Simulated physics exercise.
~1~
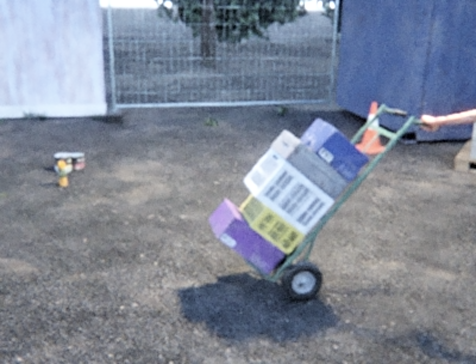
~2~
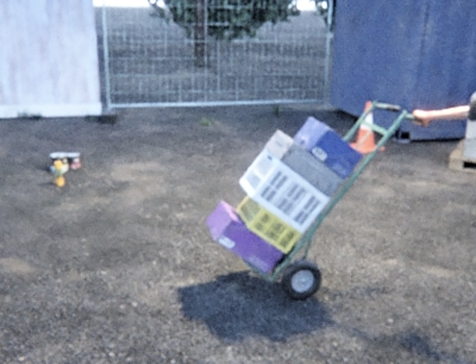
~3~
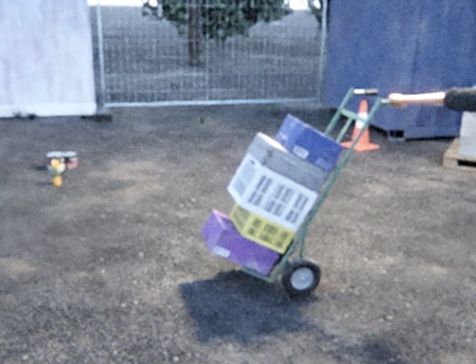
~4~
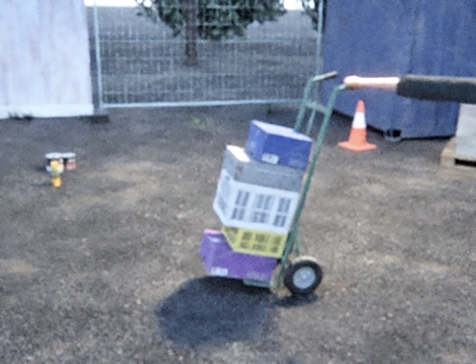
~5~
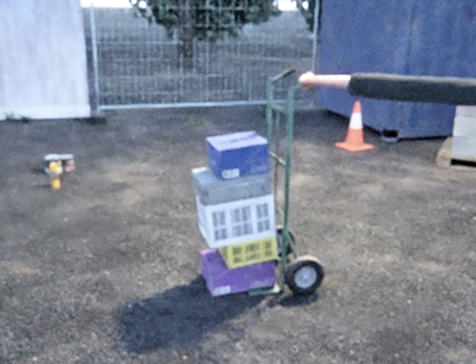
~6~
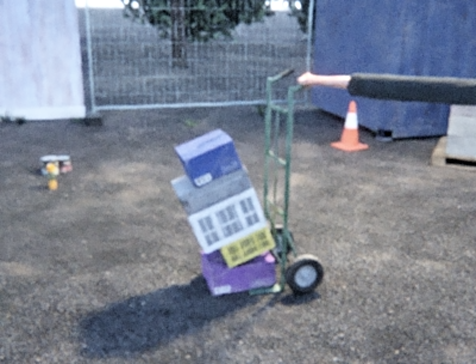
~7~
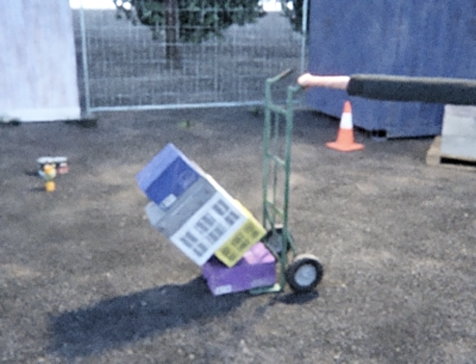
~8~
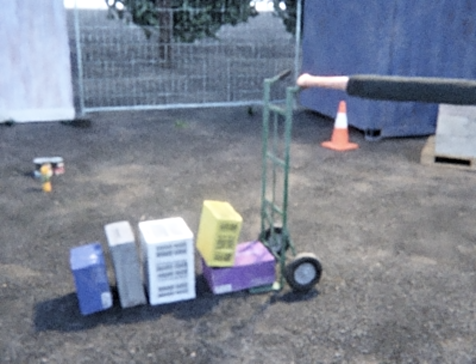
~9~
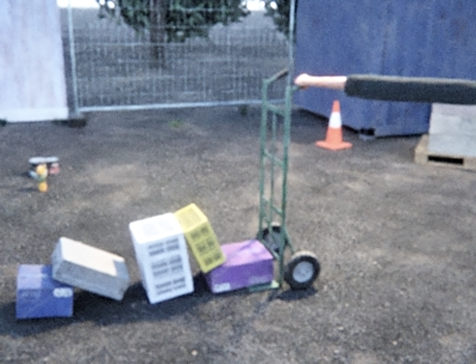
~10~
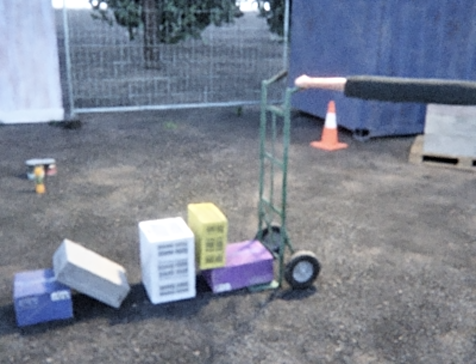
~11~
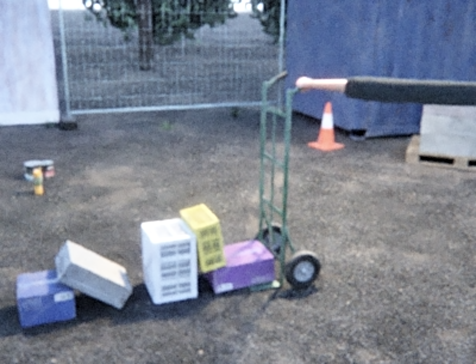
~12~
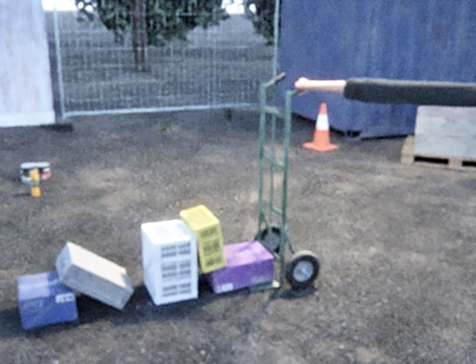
In this clip, a hand tips a loaded green hand truck upright, and its stack leans left and topples. The blue box, grey box and white crate land on the gravel, while the yellow crate rests tilted against the white one atop the purple box.
